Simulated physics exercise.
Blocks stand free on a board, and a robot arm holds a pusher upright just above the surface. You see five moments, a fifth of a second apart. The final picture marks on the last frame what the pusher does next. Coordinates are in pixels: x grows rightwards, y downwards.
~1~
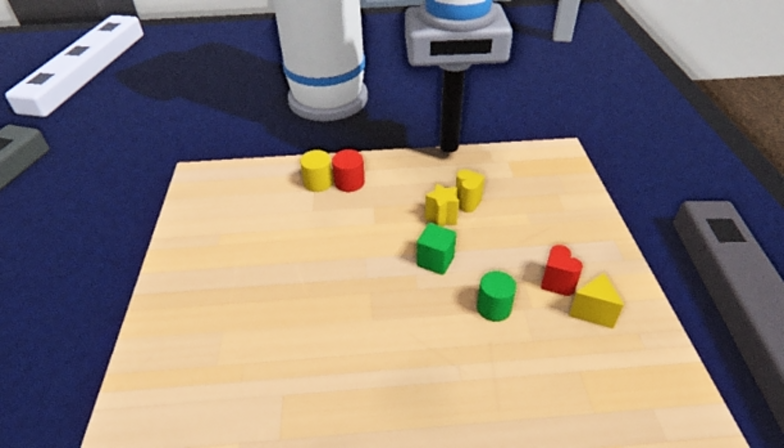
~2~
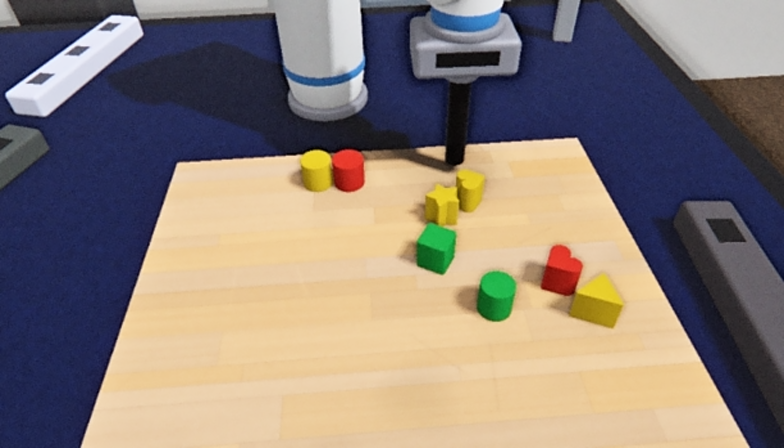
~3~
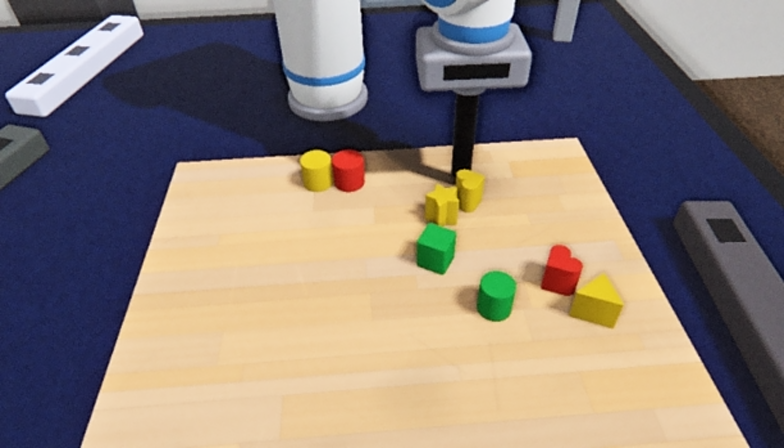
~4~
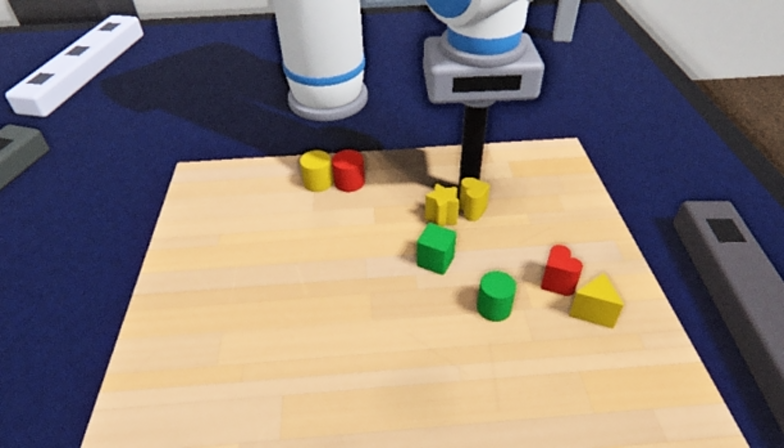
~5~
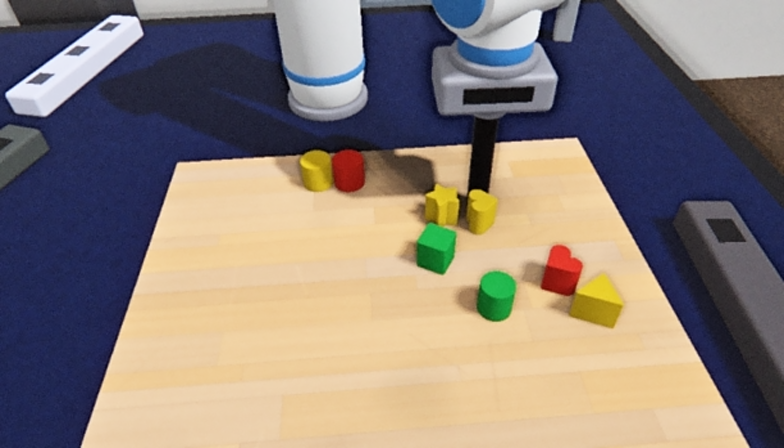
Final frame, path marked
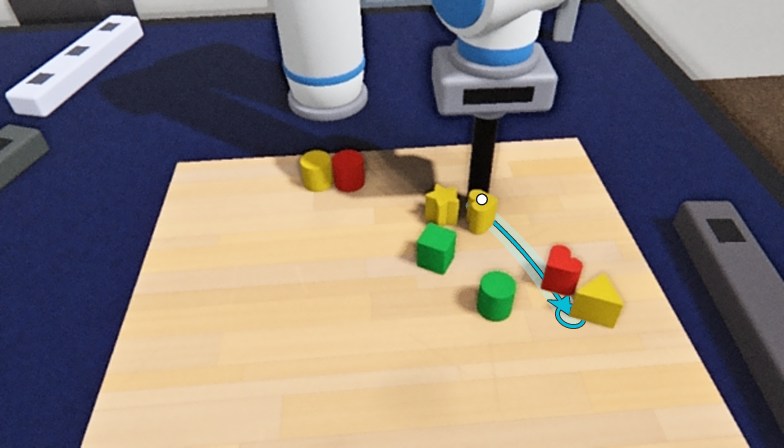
A robot arm's upright black pusher moves from the board's far edge toward the viewer and slightly right, reaching the yellow heart beside the yellow star. It then nudges the heart a short way nearer and slightly right, while the star and the other red, green and yellow blocks stay still.
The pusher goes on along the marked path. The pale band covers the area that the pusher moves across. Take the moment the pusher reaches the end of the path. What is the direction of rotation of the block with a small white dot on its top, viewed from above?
It is turned clockwise.
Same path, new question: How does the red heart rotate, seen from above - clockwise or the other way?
It goes anticlockwise.
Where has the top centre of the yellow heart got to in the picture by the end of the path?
Around pixel (492, 225).
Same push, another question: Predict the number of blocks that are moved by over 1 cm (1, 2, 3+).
When the path ends, I think you'll find three or more blocks out of place by more than 1 cm.
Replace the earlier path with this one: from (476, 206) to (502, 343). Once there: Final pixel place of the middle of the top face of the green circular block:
If I read the scene right, the answer is (516, 347).
Path on the board, from (476, 206) via (508, 236) and (540, 272), ending at (571, 316); the dot is on the yellow heart.
What follows on the original path. One third of the way, pusher (511, 228); yellow heart (491, 224), turned 85° clockwise.
Two thirds of the way, pusher (543, 264); yellow heart (492, 225), turned 90° clockwise; red heart (571, 265).
At the end, pusher (574, 307); yellow star in place; yellow heart (492, 225), turned 90° clockwise; red heart (614, 302), turned 35° anticlockwise; yellow triangle (648, 320), turned 15° clockwise.
